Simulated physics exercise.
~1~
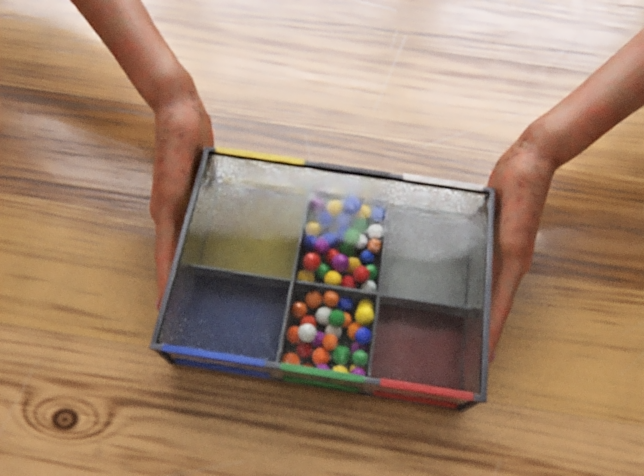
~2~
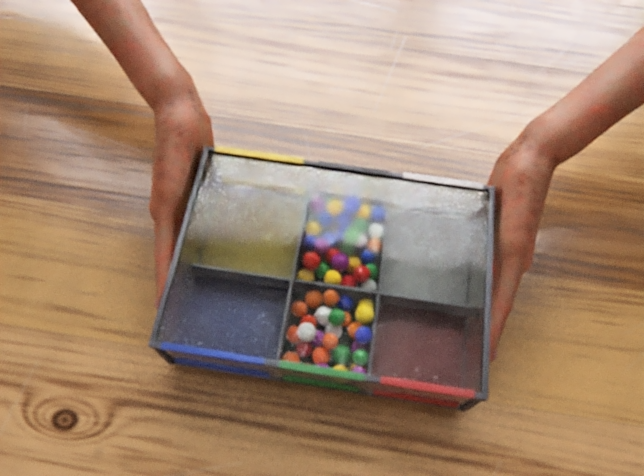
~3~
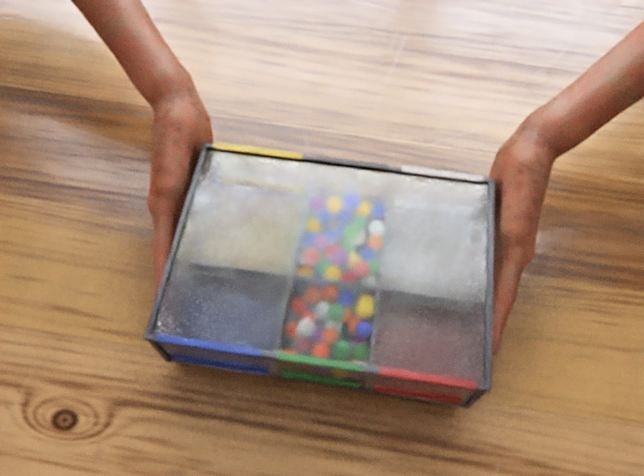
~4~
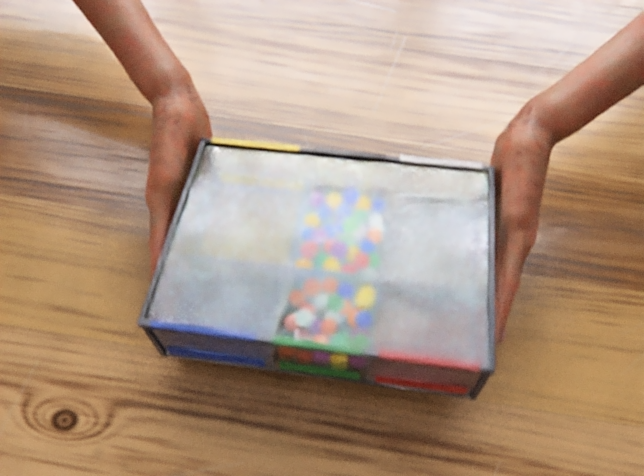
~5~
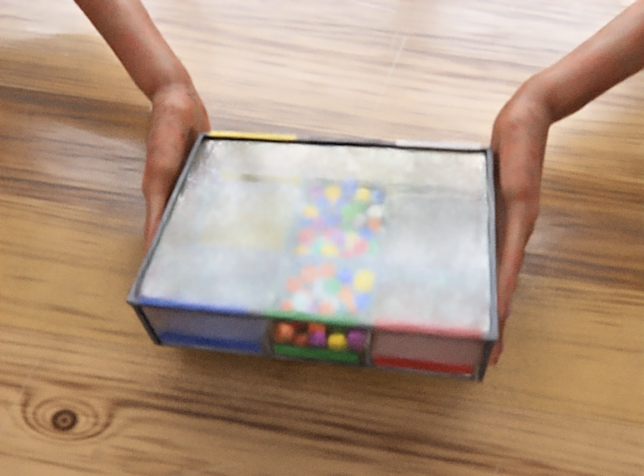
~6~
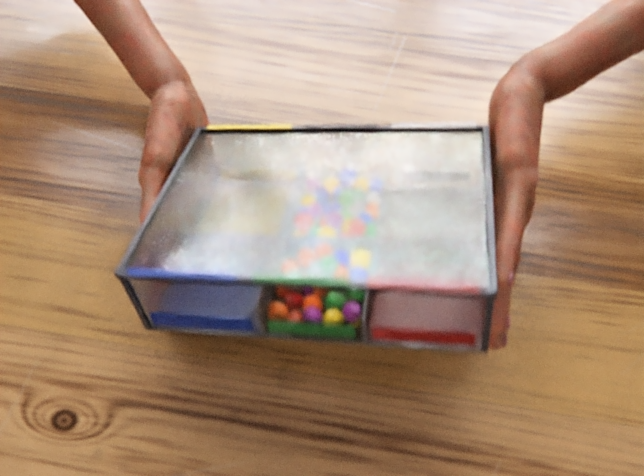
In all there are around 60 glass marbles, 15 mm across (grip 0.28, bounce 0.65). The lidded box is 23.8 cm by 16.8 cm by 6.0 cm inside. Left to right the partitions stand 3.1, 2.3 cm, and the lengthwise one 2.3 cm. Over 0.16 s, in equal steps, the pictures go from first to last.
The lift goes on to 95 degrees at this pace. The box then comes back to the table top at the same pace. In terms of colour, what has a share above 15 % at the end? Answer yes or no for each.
Red: No, blue: No, green: No, yellow: Yes, white: No, black: Yes.
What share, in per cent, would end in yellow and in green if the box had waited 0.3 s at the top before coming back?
Yellow 65, green 0.
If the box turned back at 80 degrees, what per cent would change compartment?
I'd estimate around 55 per cent.
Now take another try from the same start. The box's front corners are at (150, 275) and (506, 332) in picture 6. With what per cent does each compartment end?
Result - red: 0 %; blue: 0 %; green: 0 %; yellow: 10 %; white: 30 %; black: 55 %.
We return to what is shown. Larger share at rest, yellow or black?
Yellow.
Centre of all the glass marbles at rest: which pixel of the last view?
Roughly (290, 236).
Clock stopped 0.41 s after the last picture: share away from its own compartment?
Roughly 35 in a hundred.
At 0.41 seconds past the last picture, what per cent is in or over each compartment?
Shares - red: 0; blue: 5; green: 20; yellow: 15; white: 0; black: 60.
Then, 0.41 s after the last picture, tilt 93 degrees; blue 5 %, green 20 %, yellow 15 %, black 60 %.
Then, 0.68 s after the last picture, tilt 37 degrees; yellow 60 %, black 40 %.
Then, 1.05 s after the last picture, tilt 0 degrees; yellow 60 %, black 40 %.
In the end, red 0 %, blue 0 %, green 0 %, yellow 60 %, white 0 %, black 40 %.
